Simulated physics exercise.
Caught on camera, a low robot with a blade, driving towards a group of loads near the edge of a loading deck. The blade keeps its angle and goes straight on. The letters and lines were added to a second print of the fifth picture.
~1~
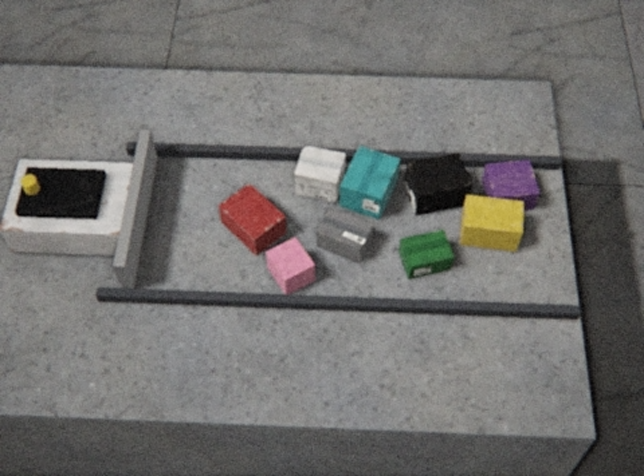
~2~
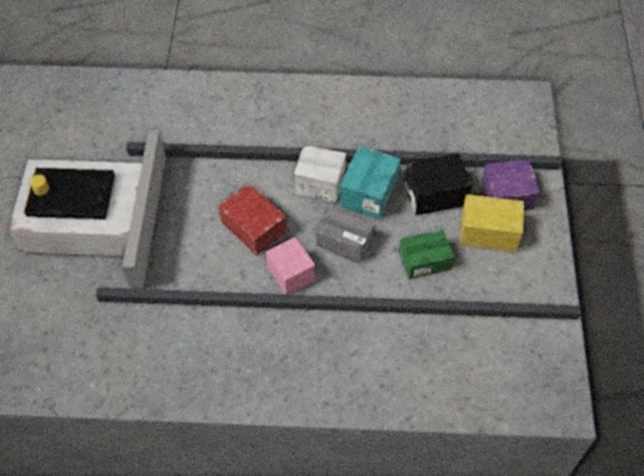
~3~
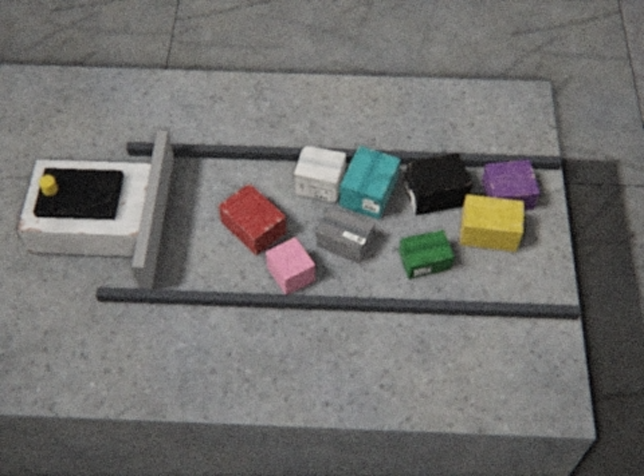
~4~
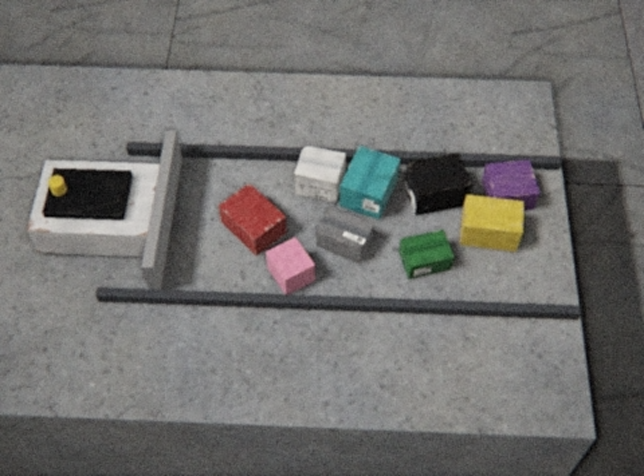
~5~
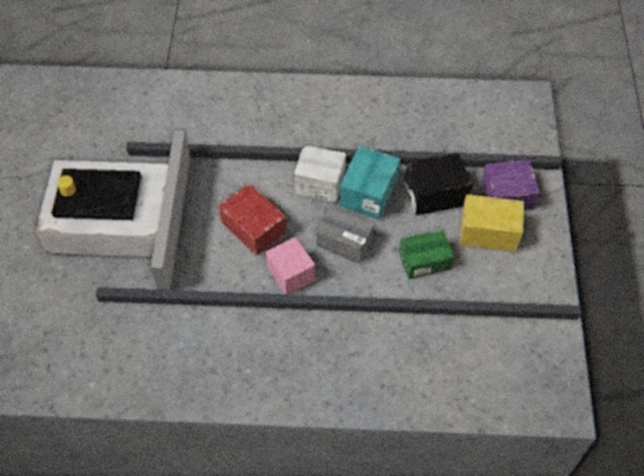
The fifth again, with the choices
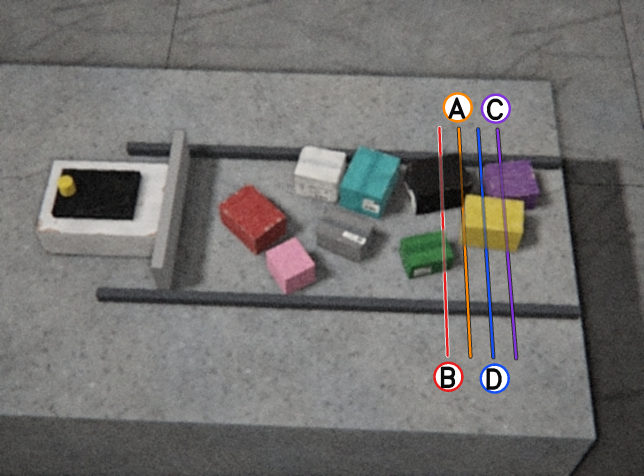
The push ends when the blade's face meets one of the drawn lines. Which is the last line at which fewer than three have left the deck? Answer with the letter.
B.
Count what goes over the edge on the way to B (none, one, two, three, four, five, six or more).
In all, one.
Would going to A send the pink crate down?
No.
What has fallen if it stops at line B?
It is the purple crate.
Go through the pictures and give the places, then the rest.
In the first picture, robot (67, 192); green box (426, 255); black parcel (437, 184).
In the second picture, robot (76, 192); yellow crate (492, 223).
In the third picture, robot (85, 193); red crate (252, 219).
In the fourth picture, robot (94, 193); white parcel (320, 175).
In the fifth picture, robot (103, 193); turquoise parcel (370, 182); green box (426, 255); black parcel (437, 184).
On the marked copy, A at (464, 233); B at (443, 232); C at (506, 235); D at (485, 234).
Following B. Soon after the start, robot (201, 197); pink crate (295, 272); grey box (353, 238).
Later, robot (300, 200); purple crate (536, 188); black parcel (486, 186).
In the end, robot (377, 203); purple crate over the edge; black parcel (561, 189); one fallen.
As for the rest, A drops four; C drops six; D drops four.
